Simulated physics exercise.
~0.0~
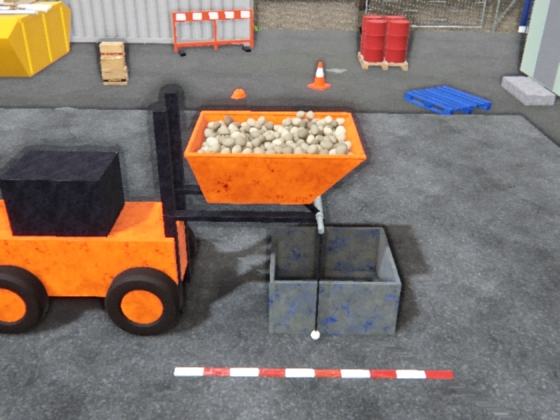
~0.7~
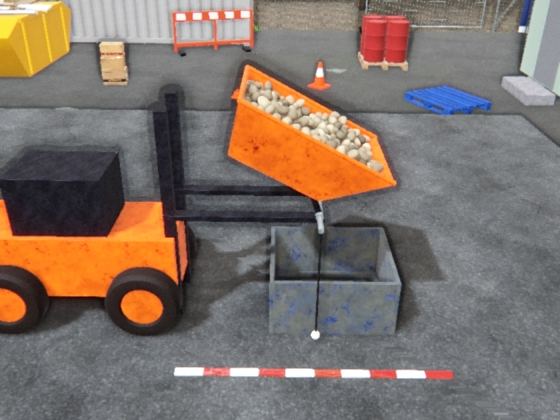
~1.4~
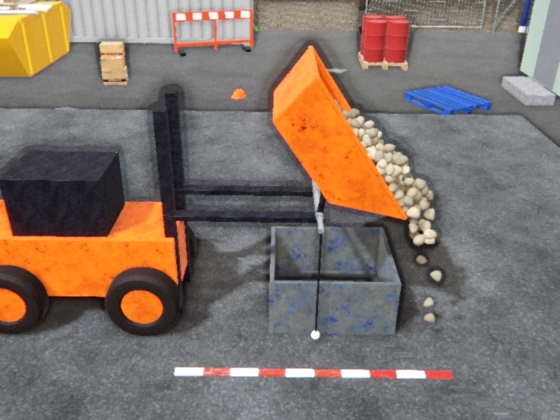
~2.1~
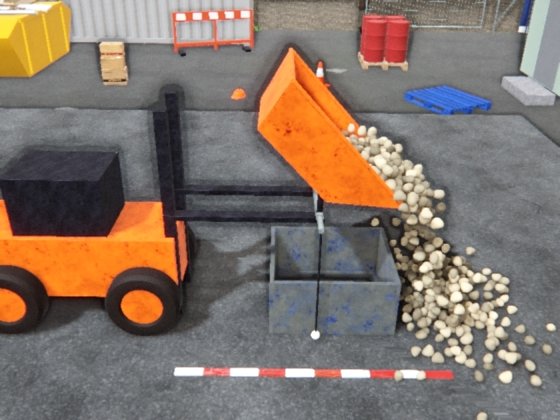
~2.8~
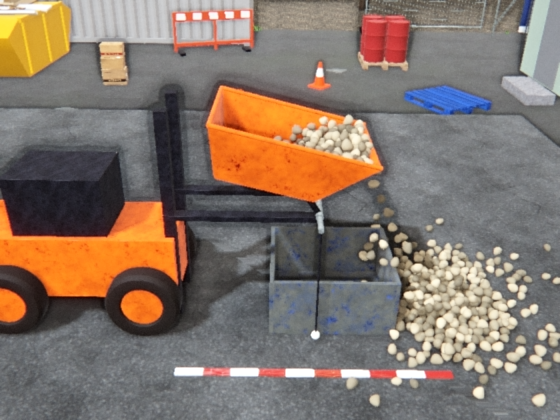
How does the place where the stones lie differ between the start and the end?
At the start the stones are all together in the raised orange skip. By the end many of them lie scattered on the ground to the right of the grey bin, while a good share is still in the skip.
To begin with, an orange forklift on the left holds a level orange skip full of rounded stones above an open grey bin, with a red and white striped bar lying in front. The skip tips steeply to the right, and the stones slide towards its lower edge. They pour over the lip and drop past the bin's right side. The skip starts to tilt back while stones keep falling and spreading across the ground. It ends tipped only slightly, still holding a good share of the stones, with a wide heap lying beside the bin and hardly any inside it.
